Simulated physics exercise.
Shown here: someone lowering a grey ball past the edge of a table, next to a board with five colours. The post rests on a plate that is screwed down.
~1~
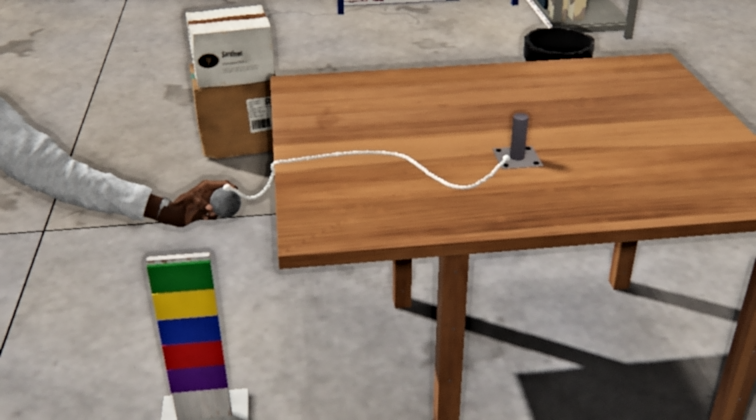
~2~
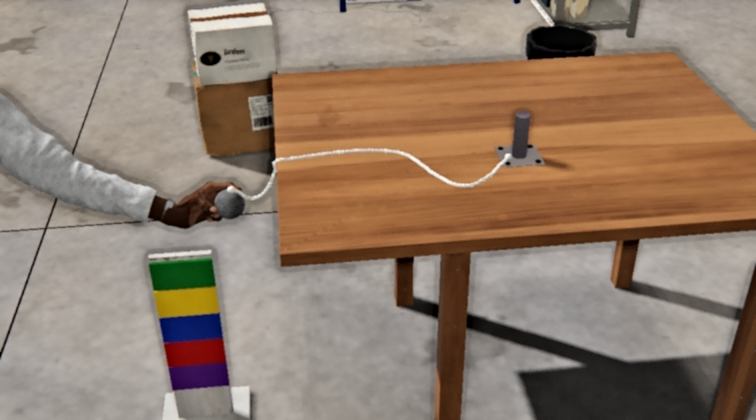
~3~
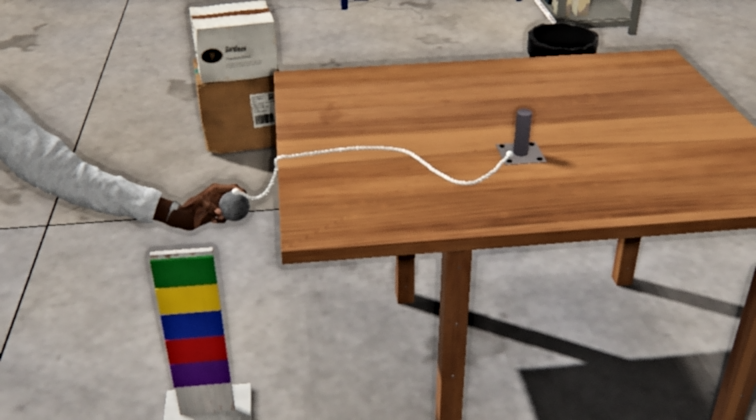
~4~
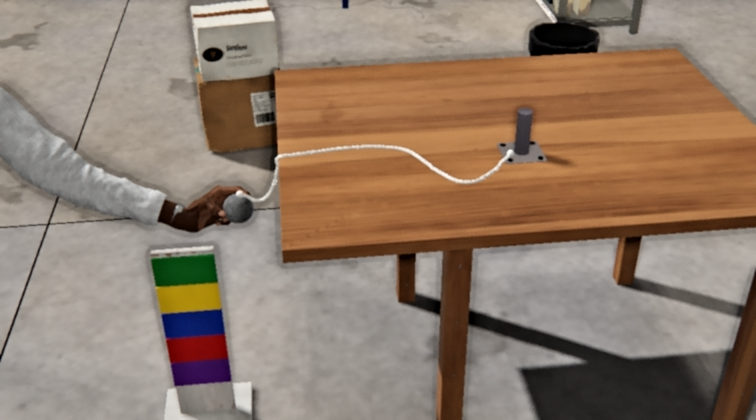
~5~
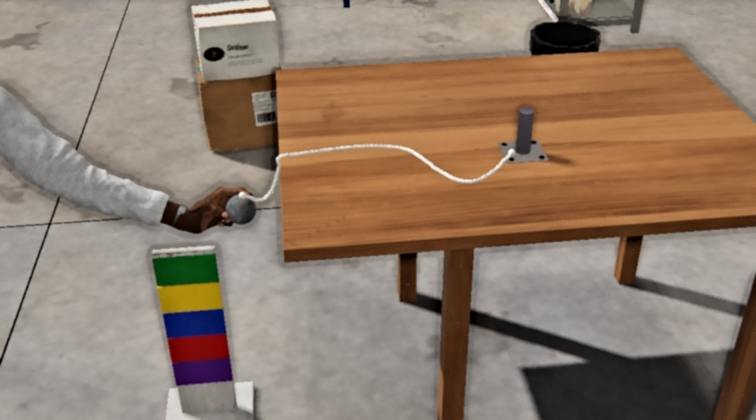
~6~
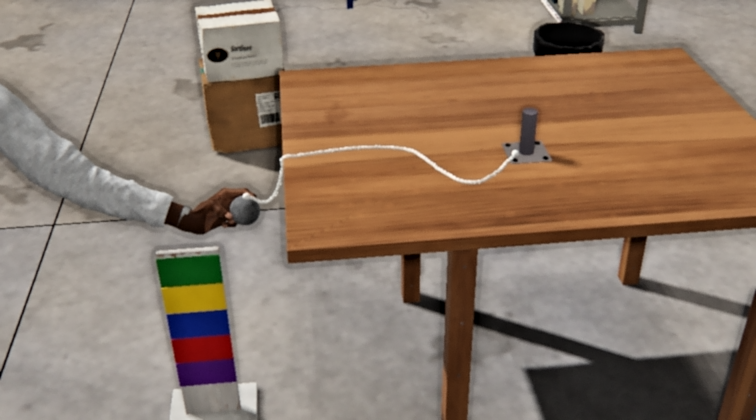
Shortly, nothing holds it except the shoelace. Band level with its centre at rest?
Yellow.
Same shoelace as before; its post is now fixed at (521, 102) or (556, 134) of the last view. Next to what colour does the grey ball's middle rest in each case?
Trial 1 - green; trial 2 - green.
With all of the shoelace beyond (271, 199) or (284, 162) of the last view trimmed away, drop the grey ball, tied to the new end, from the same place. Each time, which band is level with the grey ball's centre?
In order, the results are green and none, it hangs higher.
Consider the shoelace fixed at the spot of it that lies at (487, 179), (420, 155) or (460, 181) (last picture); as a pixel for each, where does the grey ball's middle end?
Going through the three tries, you get (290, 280), (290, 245) and (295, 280).
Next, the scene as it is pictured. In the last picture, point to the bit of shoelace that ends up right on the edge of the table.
Around (345, 149).
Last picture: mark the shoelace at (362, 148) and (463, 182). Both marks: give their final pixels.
First: (302, 168). Second: (431, 159).
Soon after, ball near (326, 285); level with green.
After that, ball near (288, 295); level with yellow.
In the end, ball near (287, 297); level with yellow. The shoelace holds its middle at yellow.
